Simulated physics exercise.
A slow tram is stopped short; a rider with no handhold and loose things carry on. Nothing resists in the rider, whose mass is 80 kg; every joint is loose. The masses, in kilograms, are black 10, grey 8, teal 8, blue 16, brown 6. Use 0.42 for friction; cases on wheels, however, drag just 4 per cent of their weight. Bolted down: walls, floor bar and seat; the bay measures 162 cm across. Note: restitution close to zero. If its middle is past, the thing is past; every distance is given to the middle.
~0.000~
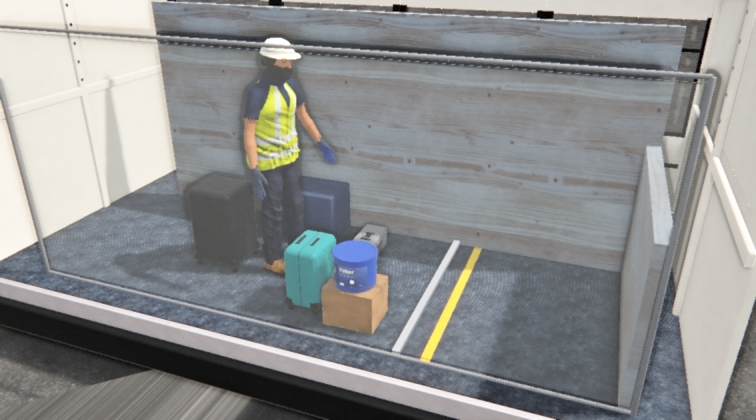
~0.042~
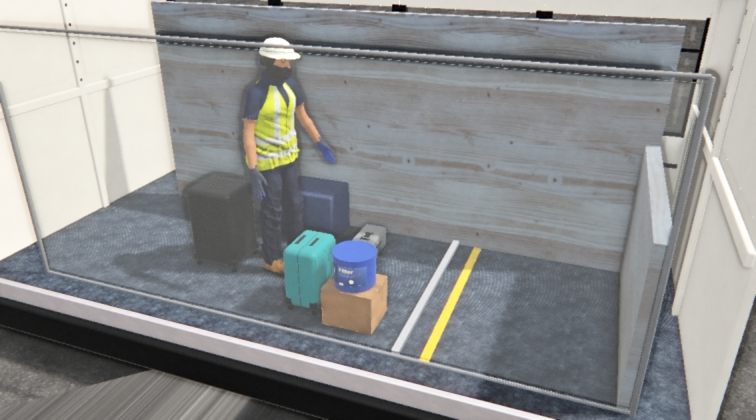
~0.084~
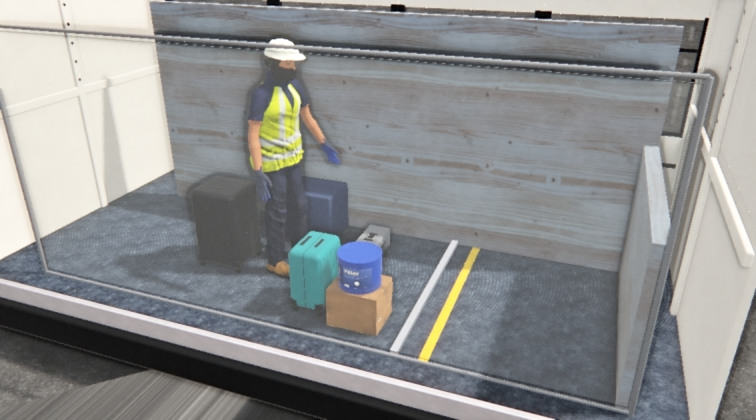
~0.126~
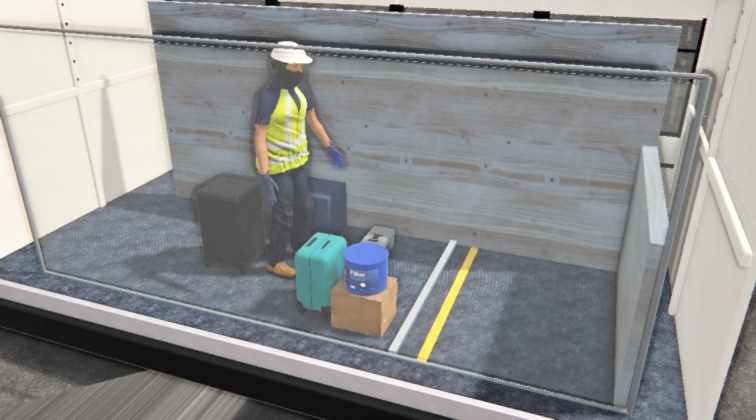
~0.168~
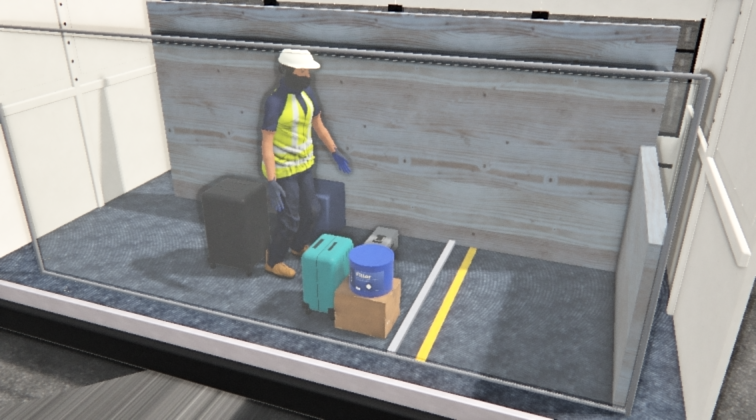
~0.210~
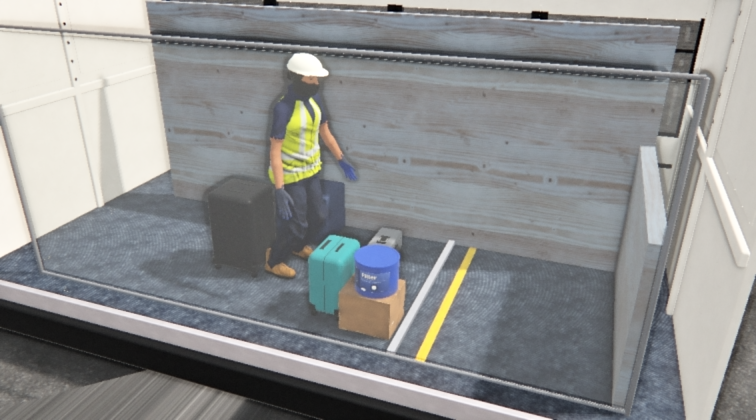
A worker in a yellow vest and the surrounding luggage slide slightly right across the floor.
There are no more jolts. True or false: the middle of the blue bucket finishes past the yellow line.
False.
After 0.40 s the blue bucket is 28 cm short of the yellow line, tilted 0°, near (393, 275) in the last picture's view.
After 0.65 s the blue bucket is 28 cm short of the yellow line, tilted 0°, near (393, 276) in the last picture's view.
After 1.05 s the blue bucket is 28 cm short of the yellow line, tilted 0°, near (393, 276) in the last picture's view; the black wheeled case 151 cm short of the yellow line, tilted 0°.
When all is still (2.4 s), black wheeled case stops short of the yellow line; grey toolbox stops short of the yellow line; teal wheeled case stops short of the yellow line; blue bucket stops short of the yellow line; brown carton stops short of the yellow line; rider's hips stop short of the yellow line; rider's head stops short of the yellow line.
